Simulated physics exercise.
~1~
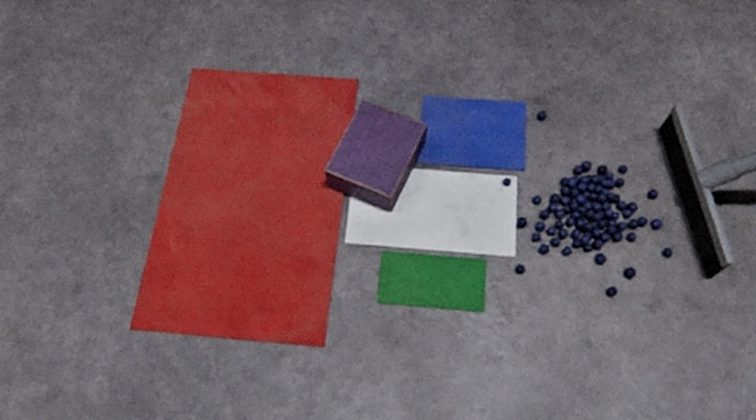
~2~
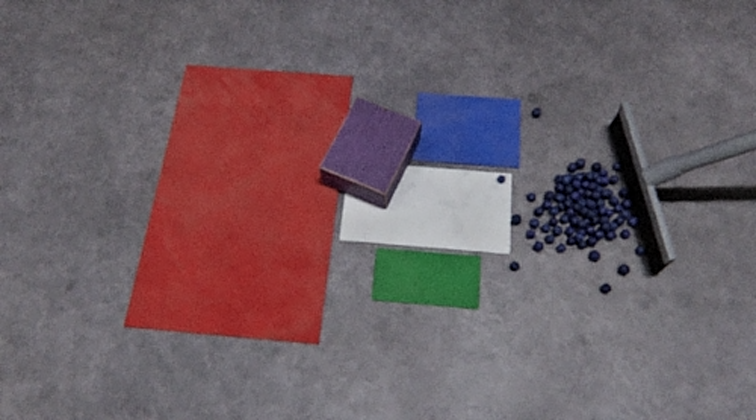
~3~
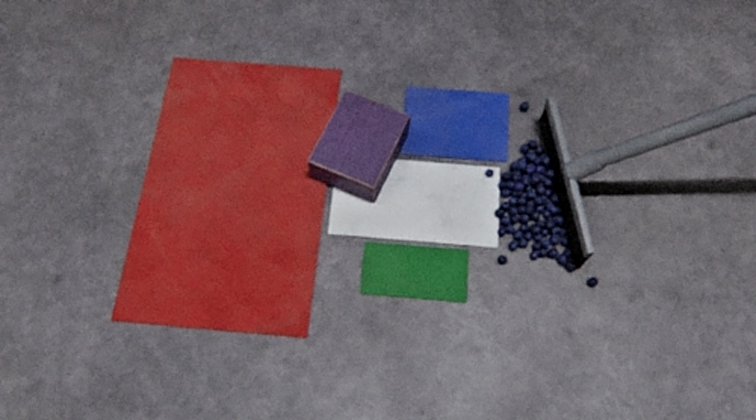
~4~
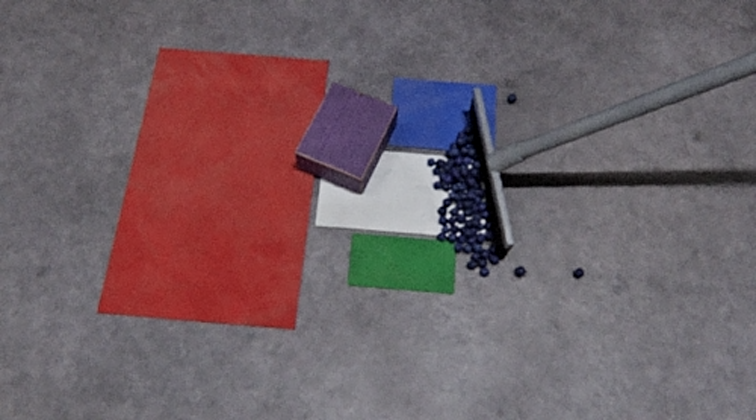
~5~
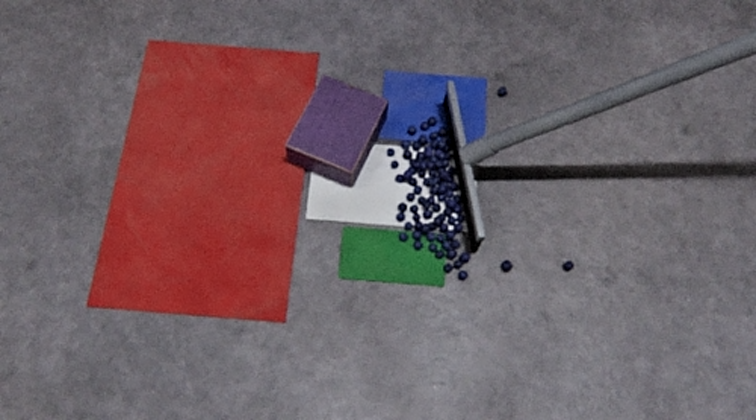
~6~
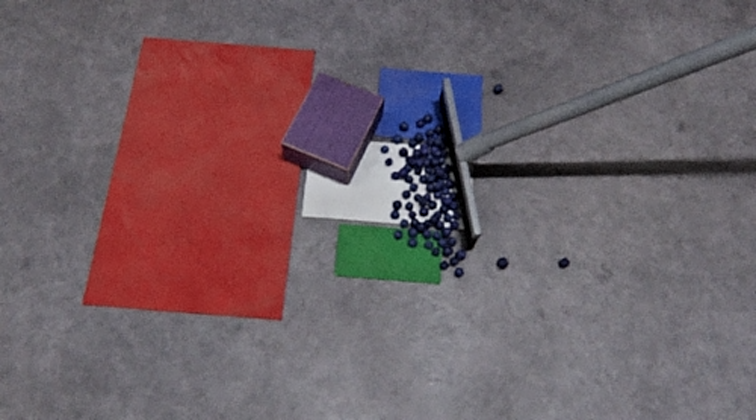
A large red sheet lies on the left of a grey concrete-like floor seen from above, with blue, white and green sheets stacked to its right and a purple block between them. A loose cluster of dark blueberries sits to the right, beside a grey squeegee. The squeegee slides left, gathers the berries against its blade and pushes them onto the white sheet. It then stops, and the berries spread slightly ahead of it. Most end on the white sheet, some on the blue and green, with a few strays on bare floor and none on the red.
